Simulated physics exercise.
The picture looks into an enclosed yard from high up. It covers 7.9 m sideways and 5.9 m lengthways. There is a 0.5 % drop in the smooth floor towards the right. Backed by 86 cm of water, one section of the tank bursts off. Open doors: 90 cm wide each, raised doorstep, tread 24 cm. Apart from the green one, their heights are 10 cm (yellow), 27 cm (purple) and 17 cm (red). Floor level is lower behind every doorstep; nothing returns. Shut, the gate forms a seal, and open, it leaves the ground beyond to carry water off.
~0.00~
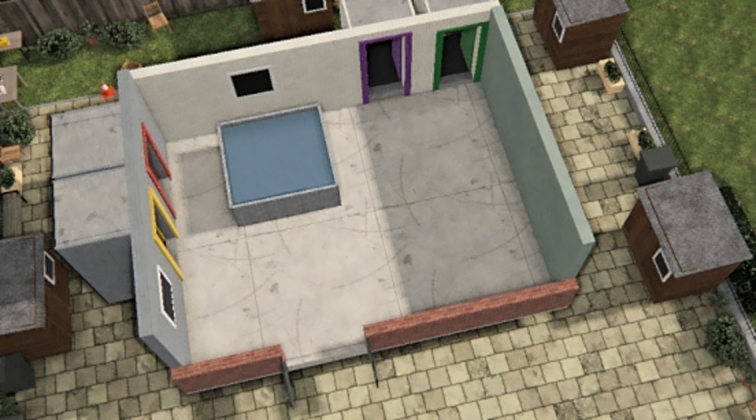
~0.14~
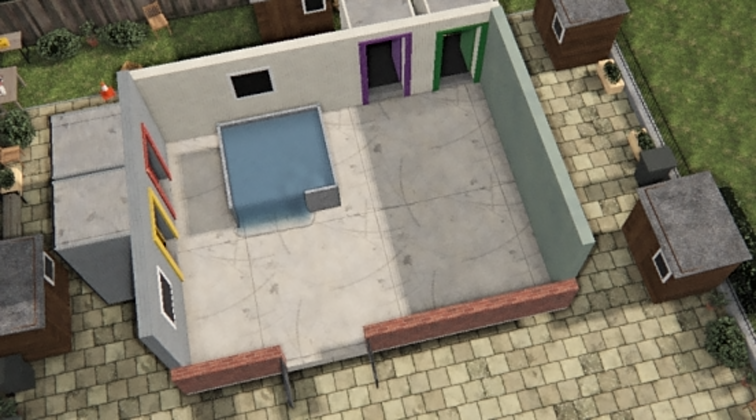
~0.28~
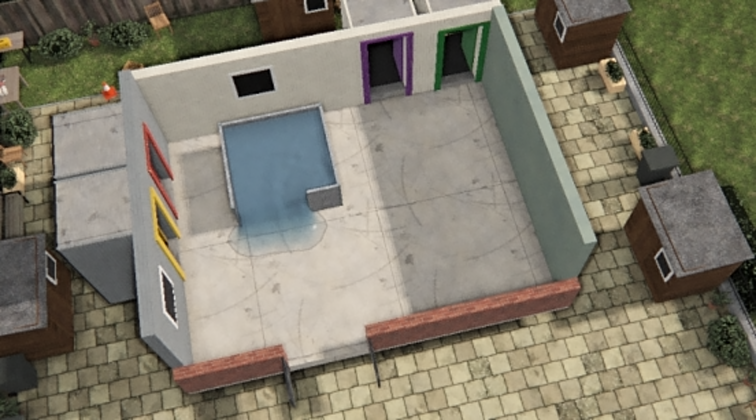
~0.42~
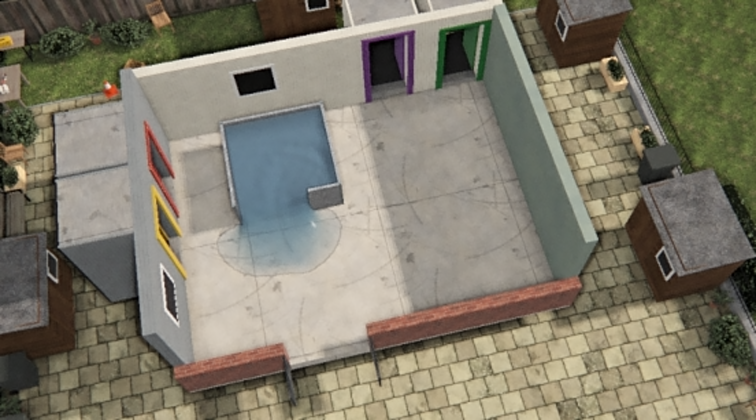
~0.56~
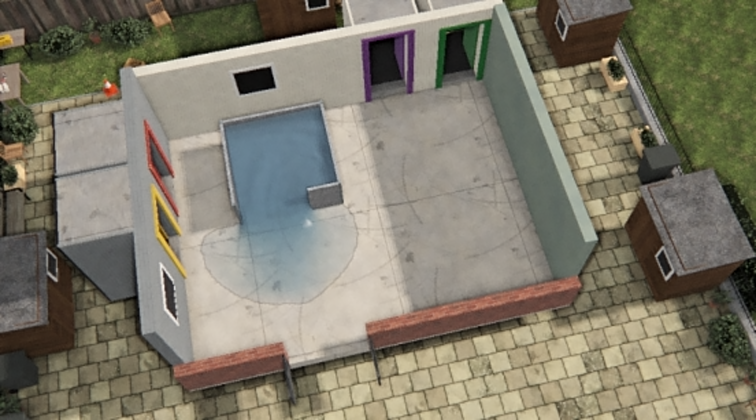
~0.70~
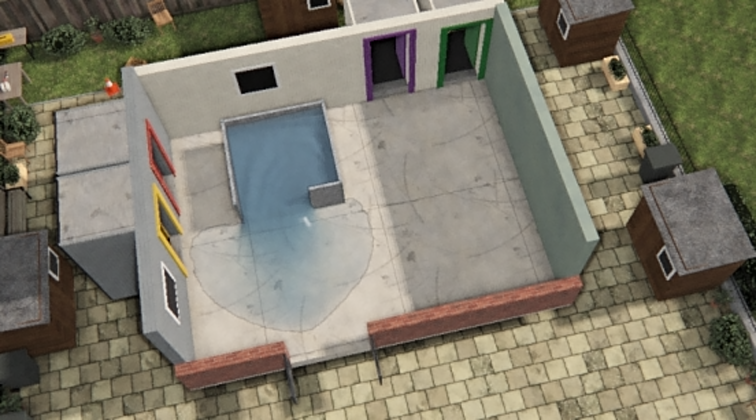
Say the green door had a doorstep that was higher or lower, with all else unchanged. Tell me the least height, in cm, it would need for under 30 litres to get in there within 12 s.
You would need roughly 8.5 cm.
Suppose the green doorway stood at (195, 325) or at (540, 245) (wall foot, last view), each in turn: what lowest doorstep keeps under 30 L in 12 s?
In turn: About 30 cm, about 11.0 cm.
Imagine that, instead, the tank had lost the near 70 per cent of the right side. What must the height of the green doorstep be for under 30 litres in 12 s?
It should stand roughly 30 cm high.
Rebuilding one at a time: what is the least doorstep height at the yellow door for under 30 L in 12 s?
For yellow: Close to 7.5 cm.
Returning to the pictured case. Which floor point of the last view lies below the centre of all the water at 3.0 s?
Around (280, 243).
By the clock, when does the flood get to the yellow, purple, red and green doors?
Door yellow: 0.8 seconds; door purple: 7.5 seconds; door red: 3.4 seconds; door green: 7.0 seconds.
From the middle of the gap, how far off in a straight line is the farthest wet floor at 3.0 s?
It gets close to 6.4 metres out.
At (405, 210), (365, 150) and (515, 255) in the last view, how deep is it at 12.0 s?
Depths in order: 2 / 4 / 8 cm.
After 1.4 s water covers 35 % of the floor, deepest (42 cm) near (274, 355); it has not reached the green door.
After 3.0 s water covers 40 % of the floor, deepest (34 cm) near (249, 303); it has not reached the green door.
After 12.0 s water covers 95 % of the floor, deepest (12 cm) near (494, 124); 10 cm at the green door, 1 litre in over its 13 cm doorstep.
At the green door as built, the water arrived by 7.1 s and peaked near 14 cm at 8.0 s.
With a doorstep of 7 cm, 48 litres would have come in within the 12 s; with 9.5 cm, 17 litres. So under 30 litres takes about 8.5 cm.
